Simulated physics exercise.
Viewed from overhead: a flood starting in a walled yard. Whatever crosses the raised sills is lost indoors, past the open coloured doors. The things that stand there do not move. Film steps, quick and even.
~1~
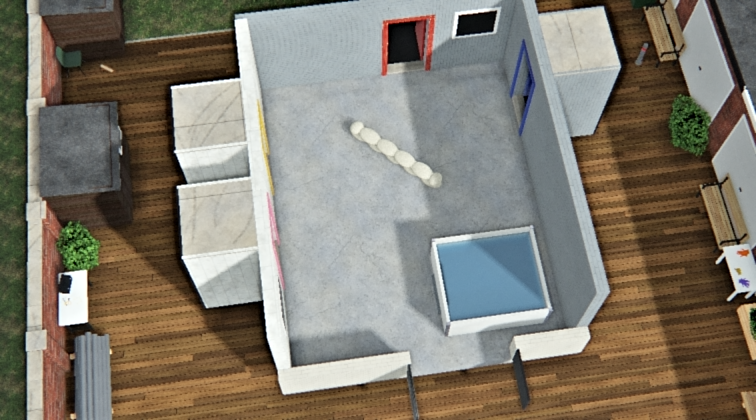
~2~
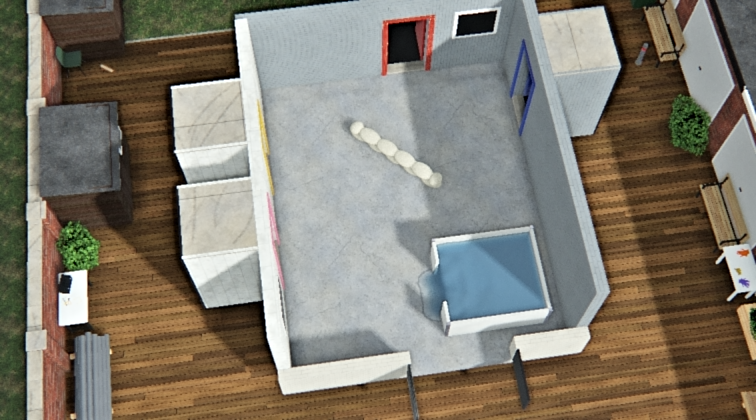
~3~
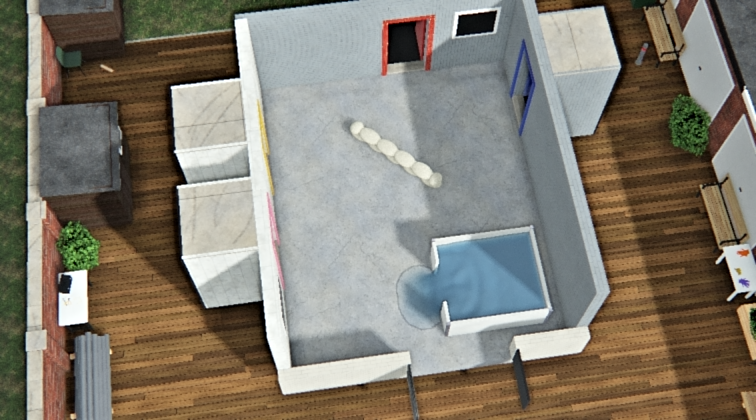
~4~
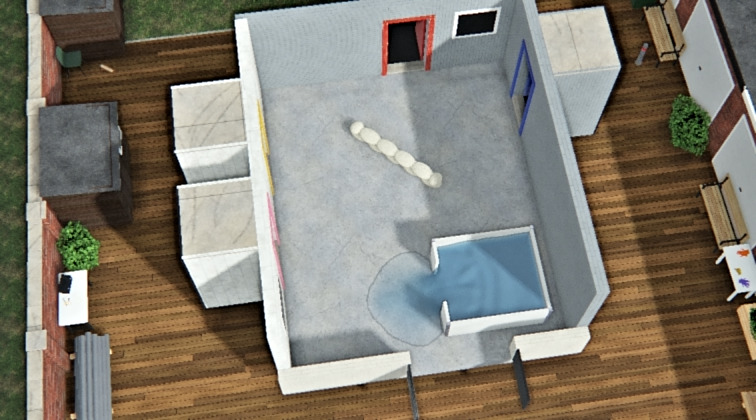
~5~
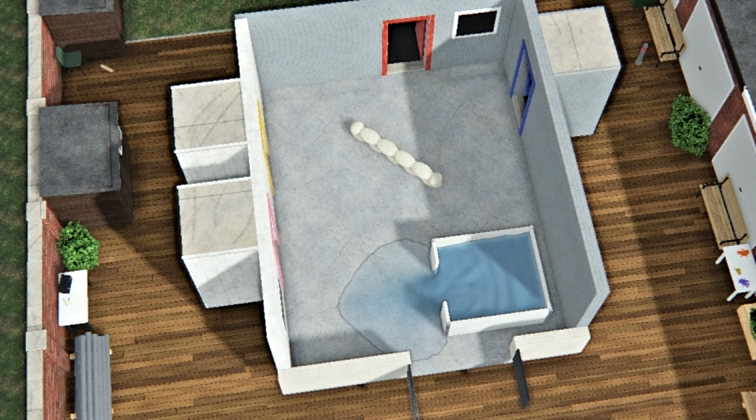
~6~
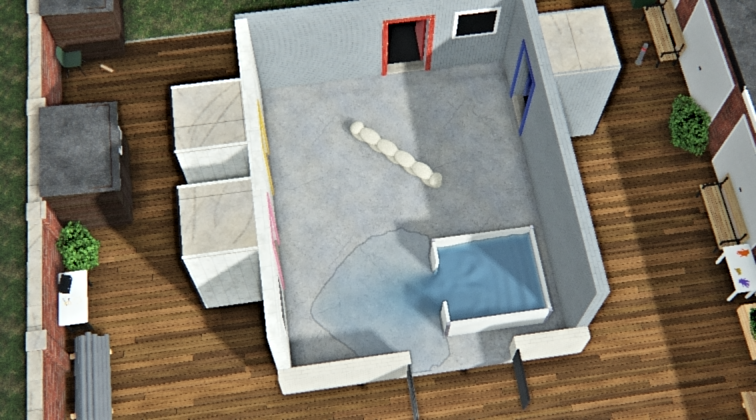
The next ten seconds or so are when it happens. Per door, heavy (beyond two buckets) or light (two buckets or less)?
Yellow door - light; red door - light; pink door - light; blue door - light.
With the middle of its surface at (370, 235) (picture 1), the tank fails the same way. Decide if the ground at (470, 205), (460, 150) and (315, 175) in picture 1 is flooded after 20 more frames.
Points in order: Not reached; not reached; inundated.
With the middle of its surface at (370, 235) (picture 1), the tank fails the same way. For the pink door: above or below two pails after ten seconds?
Pink exceeds the threshold.
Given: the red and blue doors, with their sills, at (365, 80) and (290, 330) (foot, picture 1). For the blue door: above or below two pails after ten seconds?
In that case the blue one gets flooded.
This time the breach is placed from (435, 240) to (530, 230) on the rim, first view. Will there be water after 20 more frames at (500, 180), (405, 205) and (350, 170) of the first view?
The first spot is soaked, the second soaked and the third soaked.
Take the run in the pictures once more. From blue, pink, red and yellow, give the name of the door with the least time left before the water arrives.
It's the pink-painted one.
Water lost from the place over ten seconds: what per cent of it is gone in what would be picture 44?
Close to 40 per cent.
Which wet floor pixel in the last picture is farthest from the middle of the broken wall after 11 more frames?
The flood front should get to about (269, 158).
A moment on, water covers 25 % of the floor; the yellow door not reached, the red door not reached, the pink door wet at the sill, nothing in, the blue door not reached.
Next, water covers 35 % of the floor; the yellow door wet at the sill, nothing in, the red door not reached, the pink door wet at the sill, nothing in, the blue door not reached.
Then, water covers 40 % of the floor; the yellow door wet at the sill, nothing in, the red door not reached, the pink door wet at the sill, nothing in, the blue door not reached.
Later, water covers 65 % of the floor; the yellow door wet at the sill, nothing in, the red door wet at the sill, nothing in, the pink door wet at the sill, nothing in, the blue door not reached.
In the end, water covers 95 % of the floor; the yellow door under two buckets in, the red door under two buckets in, the pink door wet at the sill, nothing in, the blue door wet at the sill, nothing in.
